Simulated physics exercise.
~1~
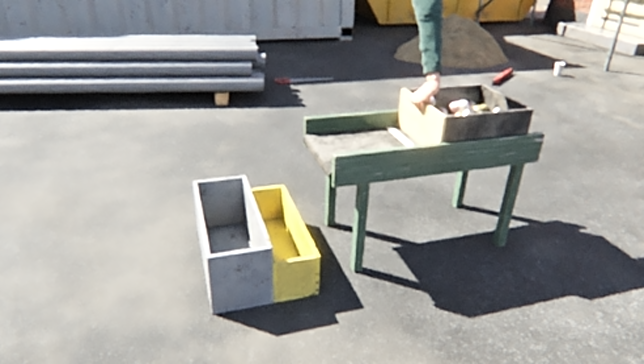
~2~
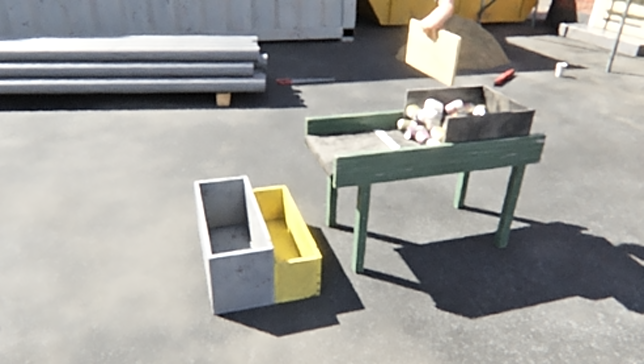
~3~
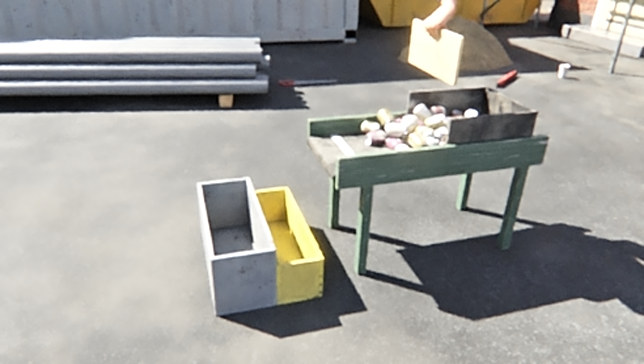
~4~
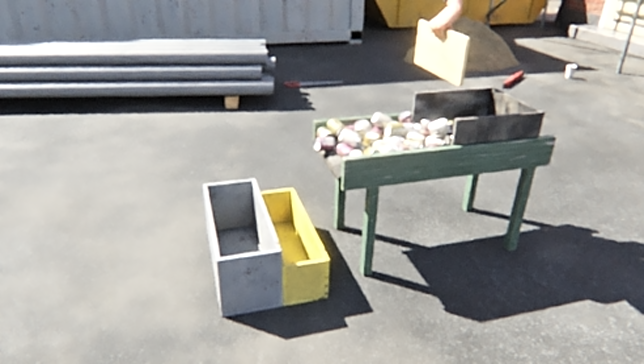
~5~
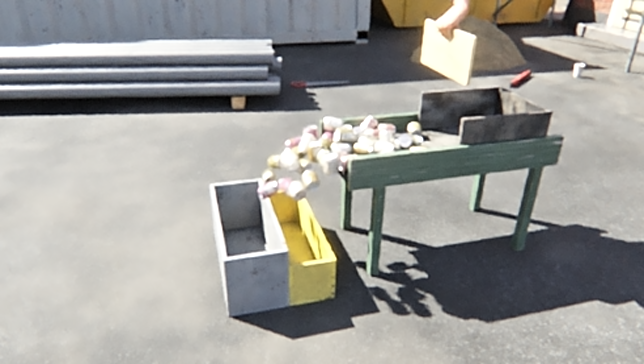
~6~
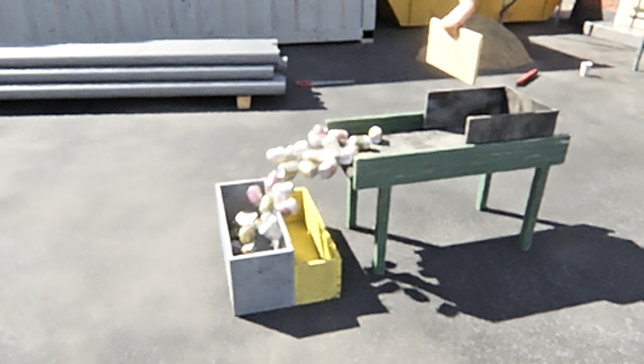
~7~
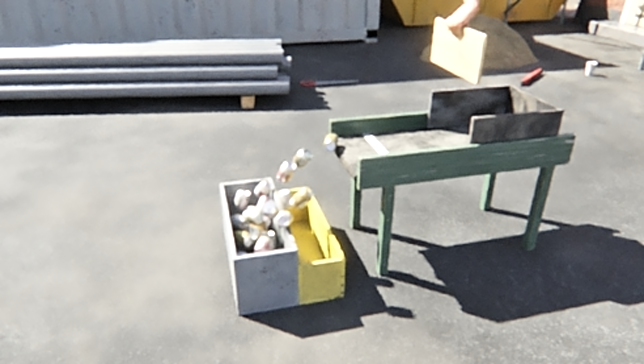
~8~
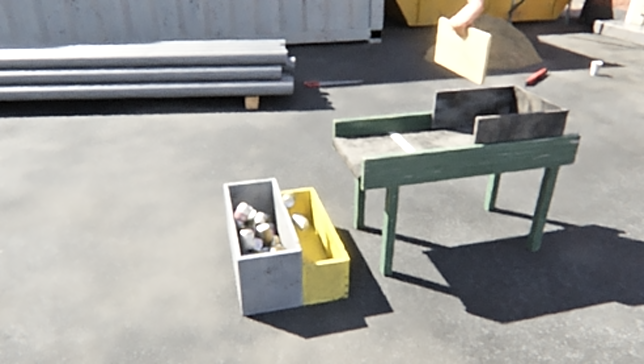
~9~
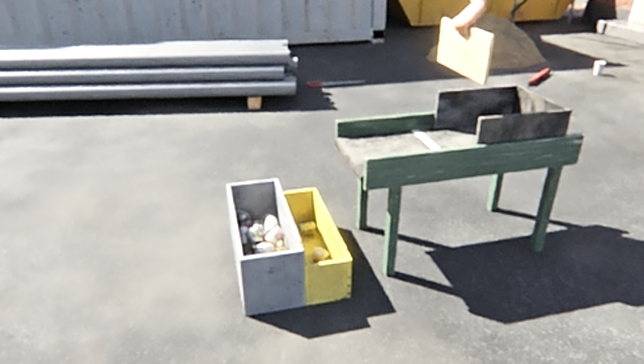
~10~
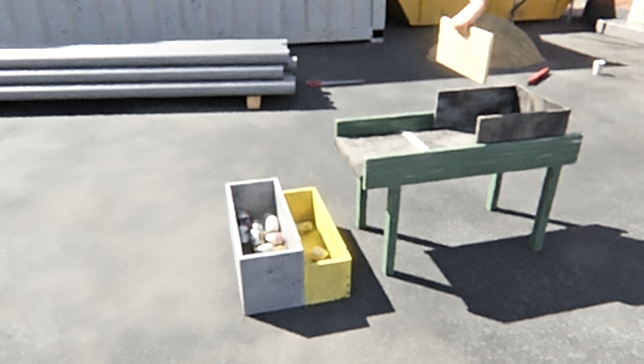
Small pale cans sliding left along a green-framed belt after a hand lifts a board, then tumbling mostly into a grey box.
